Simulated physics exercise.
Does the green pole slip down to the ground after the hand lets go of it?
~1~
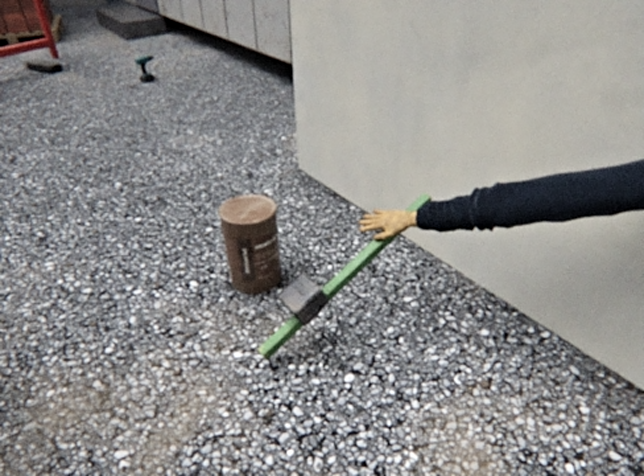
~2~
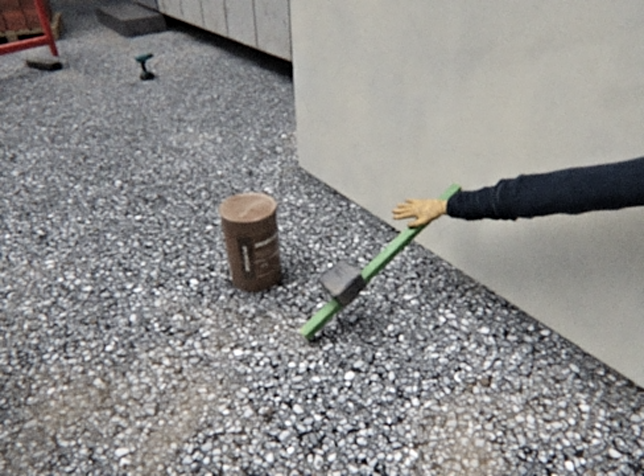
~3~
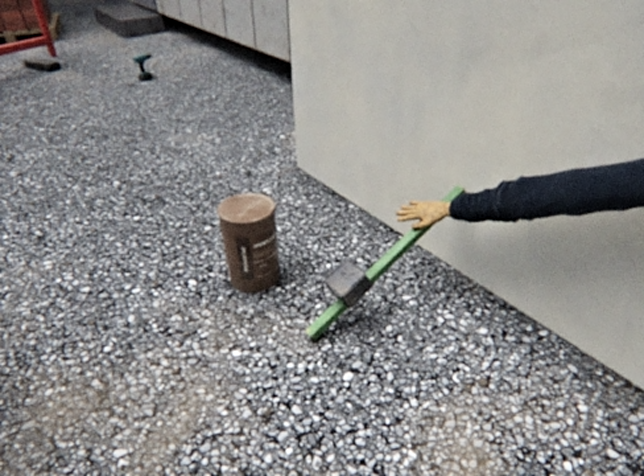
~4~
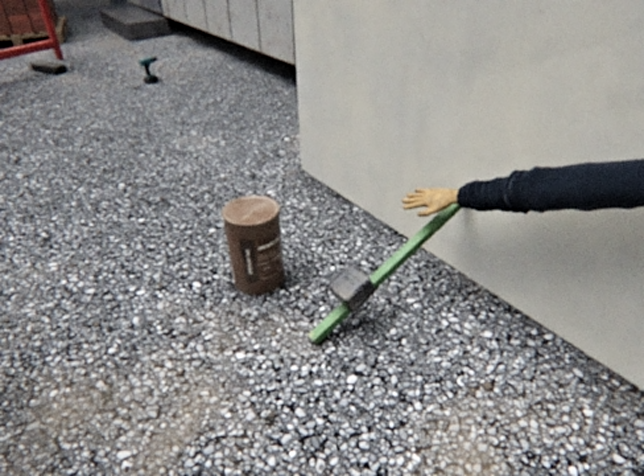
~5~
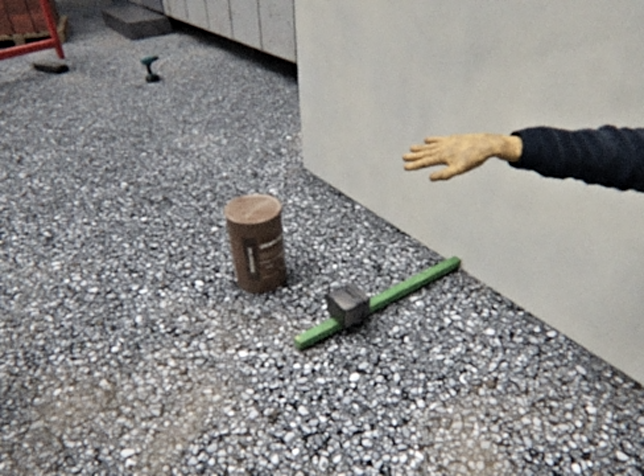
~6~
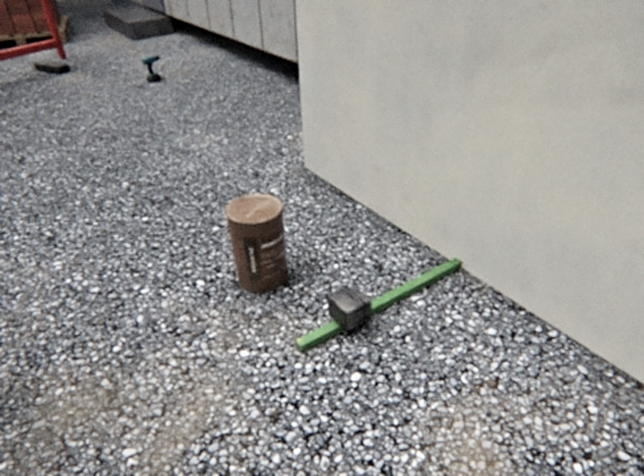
Yes, the green pole does not hold its lean and slips down, ending up low on the gravel with its far end near the foot of the wall.
To begin with, a hand in a tan glove holds a green pole at a slant over the gravel, with a dark grey block partway along it and a brown pail standing to the left. The hand shifts the pole to the right, so that its upper end comes toward the pale wall. It then opens and lets go, starting to draw back. The pole gives way and drops, block and all, while the arm pulls off to the right. At the end the arm is gone, the pole lies low on the gravel with its far end near the foot of the wall, and the pail still stands where it was.
